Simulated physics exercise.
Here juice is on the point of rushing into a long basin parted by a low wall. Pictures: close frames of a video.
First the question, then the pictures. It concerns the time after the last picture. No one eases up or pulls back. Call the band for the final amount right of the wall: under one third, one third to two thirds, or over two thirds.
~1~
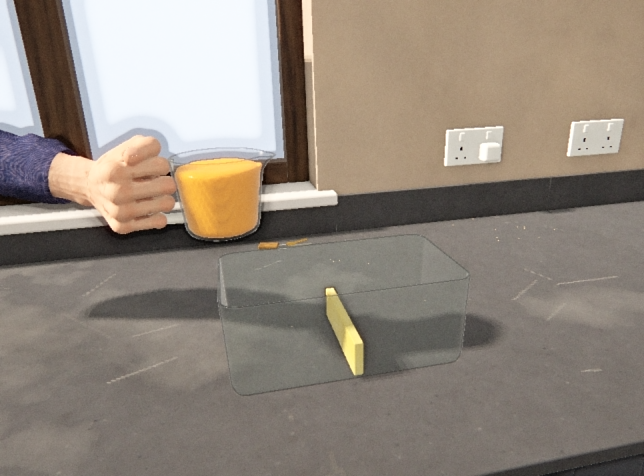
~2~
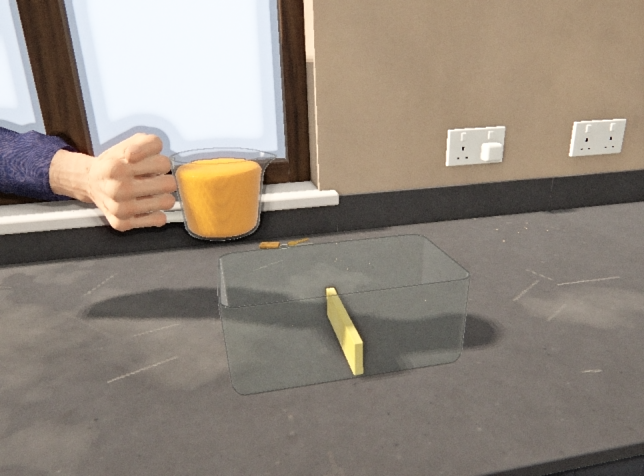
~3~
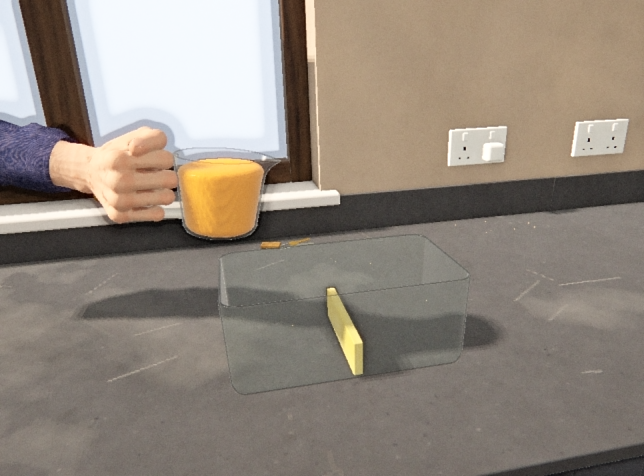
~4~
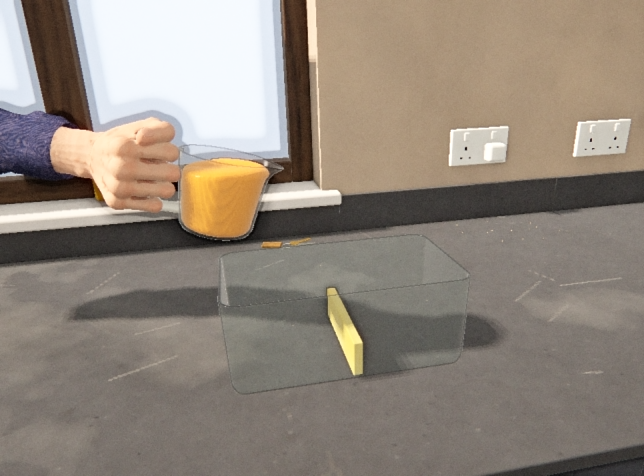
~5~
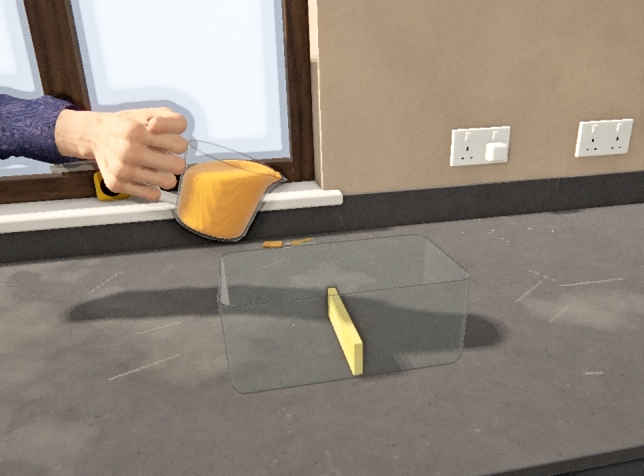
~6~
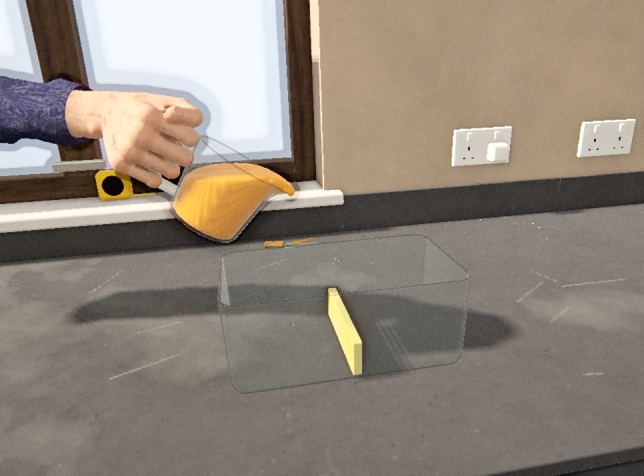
Band: Under one third.
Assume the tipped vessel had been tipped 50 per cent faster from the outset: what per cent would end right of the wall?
10 per cent or thereabouts.
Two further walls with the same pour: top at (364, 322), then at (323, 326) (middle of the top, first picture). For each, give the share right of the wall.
Result: 10 % first, 40 % second.
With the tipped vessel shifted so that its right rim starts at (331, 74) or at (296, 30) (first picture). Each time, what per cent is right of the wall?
First try: Near 85 percent; second try: Near 70 percent.
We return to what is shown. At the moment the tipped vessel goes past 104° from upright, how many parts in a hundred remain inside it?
Roughly 30 percent.
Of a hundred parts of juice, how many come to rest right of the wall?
Some 5 parts in a hundred.
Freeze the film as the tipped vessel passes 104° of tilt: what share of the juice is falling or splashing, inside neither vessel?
It comes to around 25 per cent.
A moment on, the tilt is 104° and 29 per cent is still to pour, 45 is left of the wall and 2 right of it.
Next, the tilt is 120° and 1 per cent is still to pour, 91 is left of the wall and 3 right of it.
Then the tilt is 120° and 0 per cent is still to pour, 91 is left of the wall and 7 right of it.
Later the tilt is 120° and 0 per cent is still to pour, 91 is left of the wall and 7 right of it.
At rest 91 per cent lies left of the wall, 7 right of it and 2 outside.
